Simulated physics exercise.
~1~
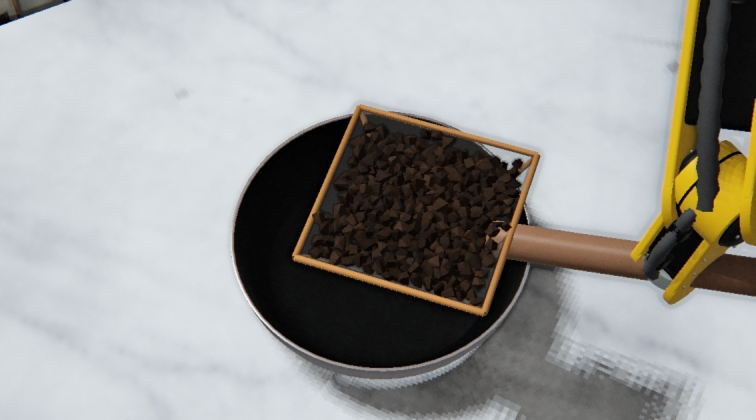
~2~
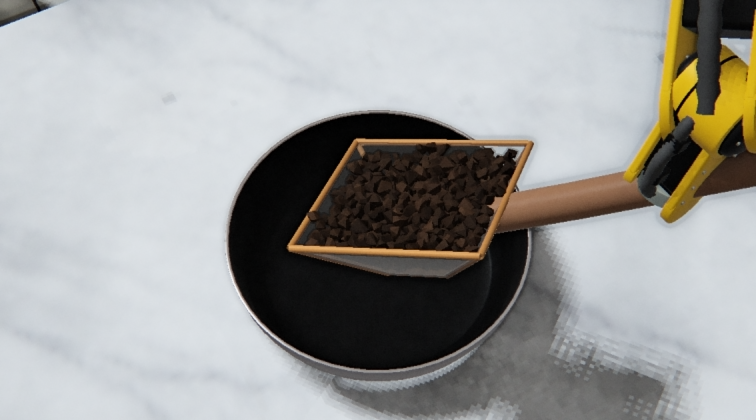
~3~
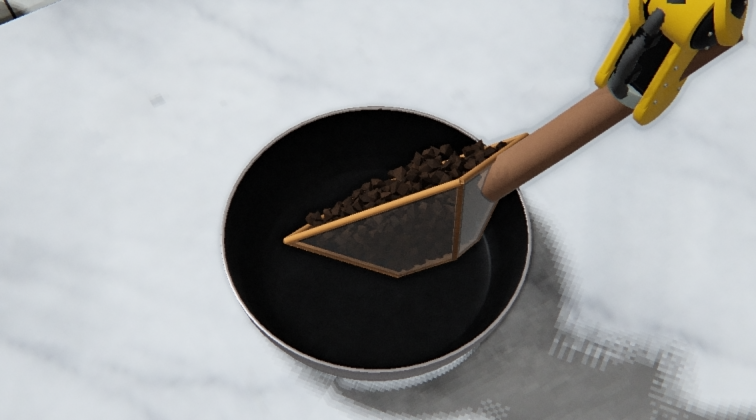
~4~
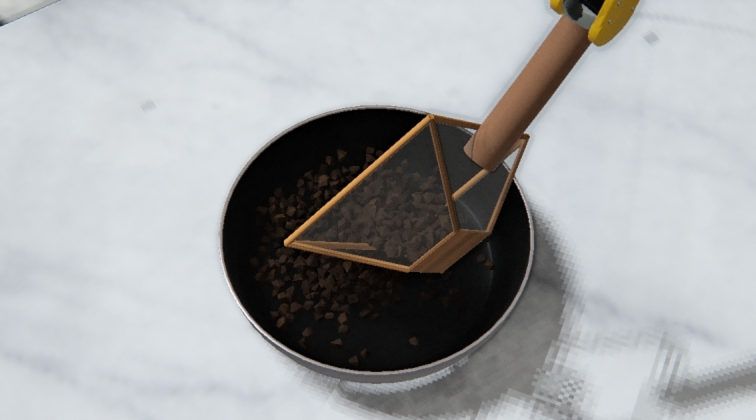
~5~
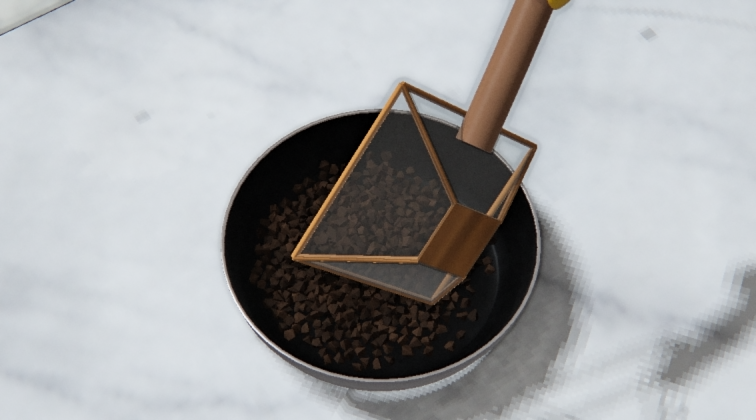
The clip shows a yellow robotic gripper holding a transparent, orange-edged scoop of dark brown crumbs by its brown handle above a black pan on a marbled surface. The gripper steadily tilts the scoop until the crumbs spill out, leaving it empty and the crumbs spread across the pan.
